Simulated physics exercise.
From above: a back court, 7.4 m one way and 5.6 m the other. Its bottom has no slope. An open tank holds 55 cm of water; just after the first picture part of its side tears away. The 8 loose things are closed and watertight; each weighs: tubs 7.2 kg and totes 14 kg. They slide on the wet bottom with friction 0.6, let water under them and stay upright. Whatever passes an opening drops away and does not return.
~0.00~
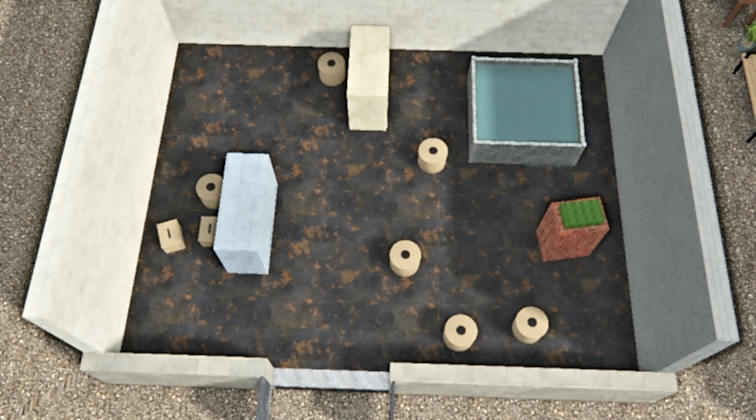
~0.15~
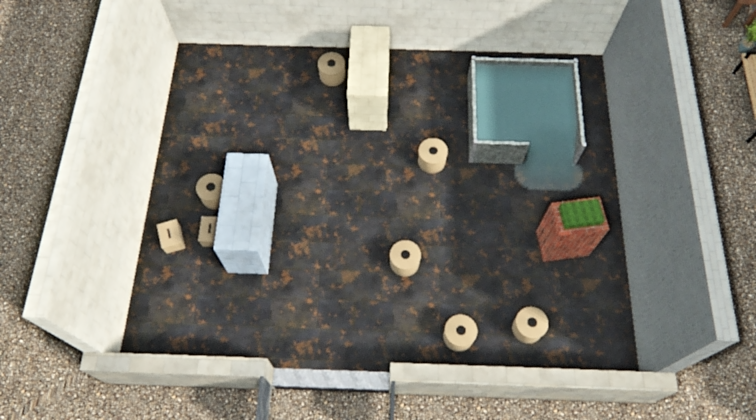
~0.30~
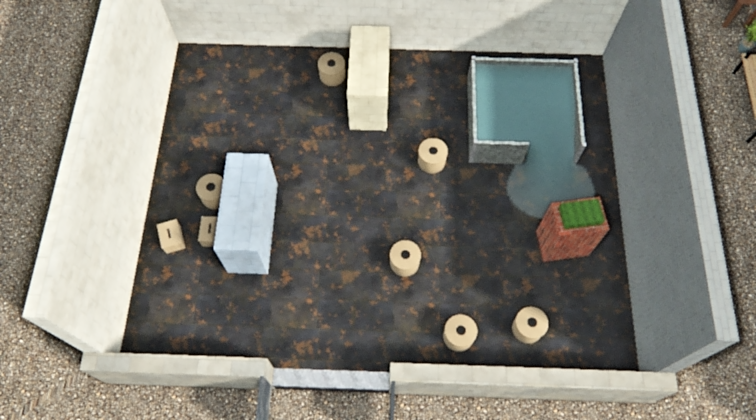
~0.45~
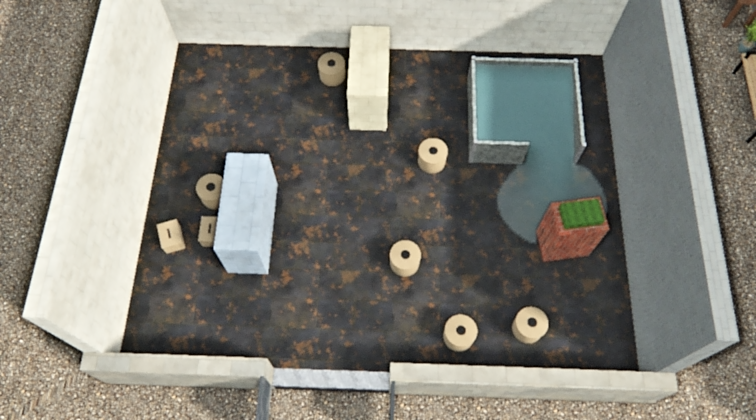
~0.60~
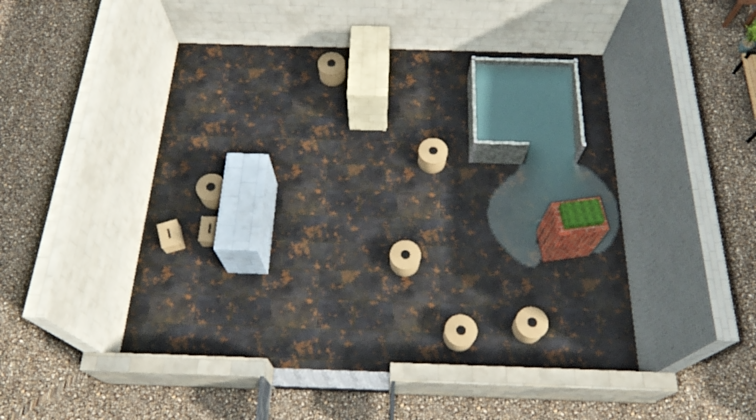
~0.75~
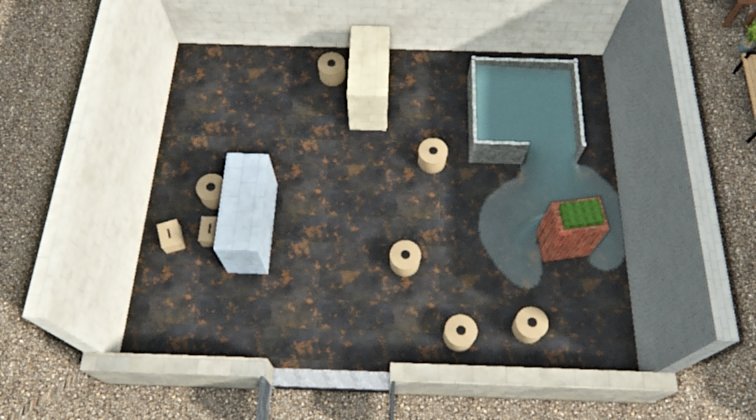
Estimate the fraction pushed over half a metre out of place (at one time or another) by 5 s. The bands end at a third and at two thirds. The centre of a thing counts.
That comes to from one to two thirds.
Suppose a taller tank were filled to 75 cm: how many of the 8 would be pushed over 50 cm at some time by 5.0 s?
In that case 3 of them.
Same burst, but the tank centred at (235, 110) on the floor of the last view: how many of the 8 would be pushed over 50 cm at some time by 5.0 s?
In that case 3 of them.
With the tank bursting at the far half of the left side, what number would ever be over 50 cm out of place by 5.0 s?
In that case 1 of them.
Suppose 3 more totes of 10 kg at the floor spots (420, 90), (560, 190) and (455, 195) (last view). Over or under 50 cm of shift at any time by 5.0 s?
In that order: Less, past it, less.
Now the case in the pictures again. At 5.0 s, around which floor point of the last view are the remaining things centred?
Near (311, 224).
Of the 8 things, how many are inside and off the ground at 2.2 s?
I count 0.
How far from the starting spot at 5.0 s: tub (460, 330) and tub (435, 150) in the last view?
In turn: 200 cm, 0 cm.
After 1.1 s 0 of 8 are over 50 cm from their spots; 0 afloat.
After 2.2 s 0 of 8 are over 50 cm from their spots; 0 afloat.
After 3.5 s 2 of 8 are over 50 cm from their spots; 2 afloat.
After 5.0 s 3 of 8 are over 50 cm from their spots, and 3 have been at some point; 2 afloat.
